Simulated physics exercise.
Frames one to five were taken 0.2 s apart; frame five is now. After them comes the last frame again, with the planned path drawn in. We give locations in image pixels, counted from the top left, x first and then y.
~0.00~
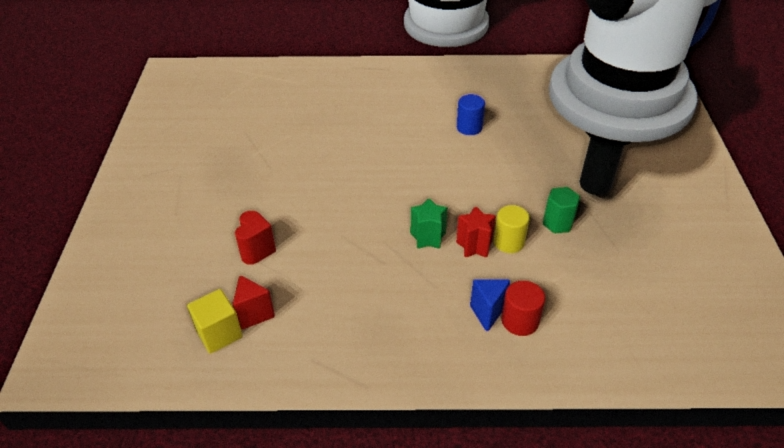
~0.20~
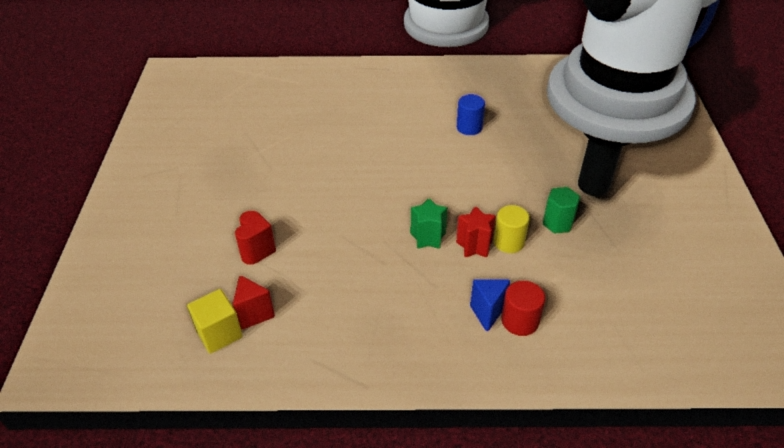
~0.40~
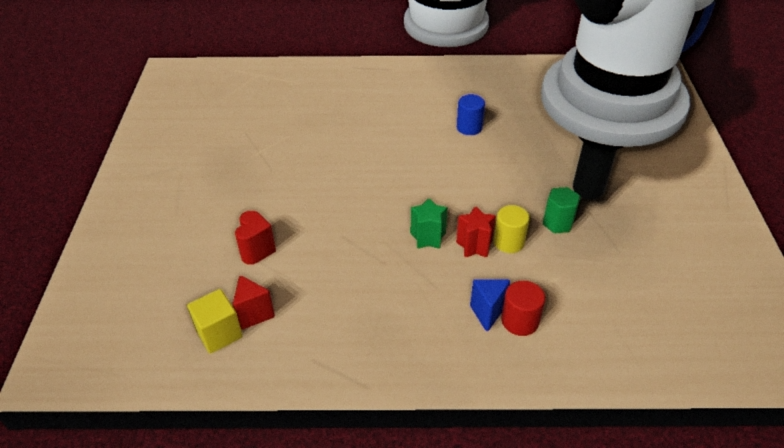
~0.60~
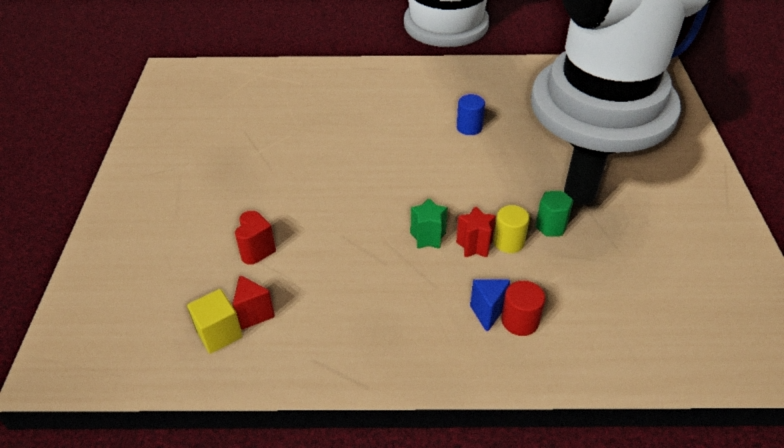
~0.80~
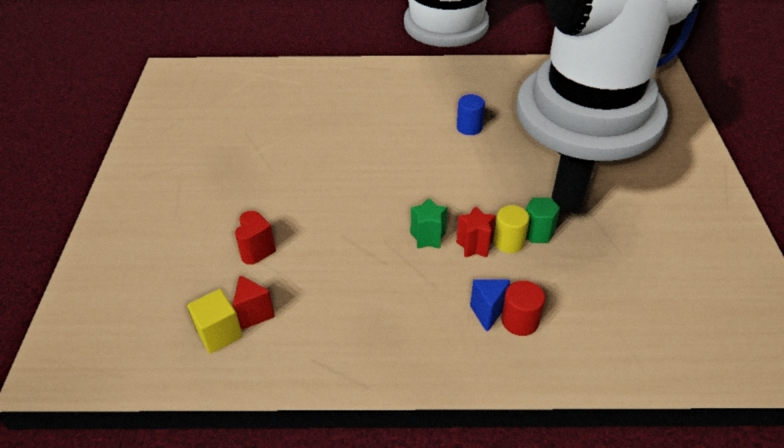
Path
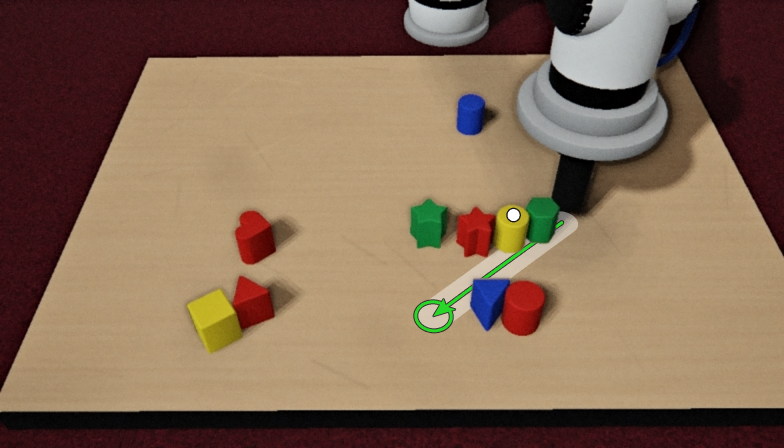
A robot arm with a black peg moves slightly left and toward the viewer on a wooden board, then pushes the green hexagonal block a short way left, up beside the yellow cylinder, while the other coloured blocks stay still.
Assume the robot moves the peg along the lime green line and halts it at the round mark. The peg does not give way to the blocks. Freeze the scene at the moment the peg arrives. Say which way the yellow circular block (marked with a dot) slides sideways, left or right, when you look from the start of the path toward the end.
Facing from start to end, it will go to the right.
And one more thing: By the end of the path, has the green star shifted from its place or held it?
That one moves away.
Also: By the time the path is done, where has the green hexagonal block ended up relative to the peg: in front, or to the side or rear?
The peg keeps it before itself.
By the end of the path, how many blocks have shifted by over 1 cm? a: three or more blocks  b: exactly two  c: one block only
The answer is a.
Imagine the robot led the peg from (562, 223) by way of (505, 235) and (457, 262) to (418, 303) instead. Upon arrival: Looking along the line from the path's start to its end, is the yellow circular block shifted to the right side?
No, it doesn't check out.
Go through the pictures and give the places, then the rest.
The first picture shows peg's lower end at (595, 186); green star at (429, 211); red star at (478, 219); blue triangular piece at (492, 288); yellow circular block at (514, 215); green hexagonal block at (565, 196).
The second picture shows peg at (593, 187); blocks still.
The third picture shows peg at (588, 190); blocks still.
The fourth picture shows peg at (579, 195); green hexagonal block at (557, 200).
The fifth picture shows peg at (567, 202); green star at (429, 211); red star at (478, 219); blue triangular piece at (492, 288); yellow circular block at (514, 215); green hexagonal block at (544, 206).
Drawn move, from (562, 223) to (434, 316); the dot is on the yellow circular block.
On the path given first. One third of the way, peg at (526, 231); green star at (416, 211), turned 40° clockwise; red star at (438, 228); yellow circular block at (466, 237); green hexagonal block at (500, 235).
Two thirds of the way, peg at (481, 263); green star at (413, 210), turned 55° clockwise; red star at (423, 233), turned 45° clockwise; yellow circular block at (425, 261); green hexagonal block at (457, 273), turned 20° anticlockwise.
At the end, peg at (435, 297); green star at (413, 210), turned 55° clockwise; red star at (423, 233), turned 45° clockwise; blue triangular piece at (488, 290), turned 25° anticlockwise; yellow circular block at (415, 264); green hexagonal block at (406, 306).
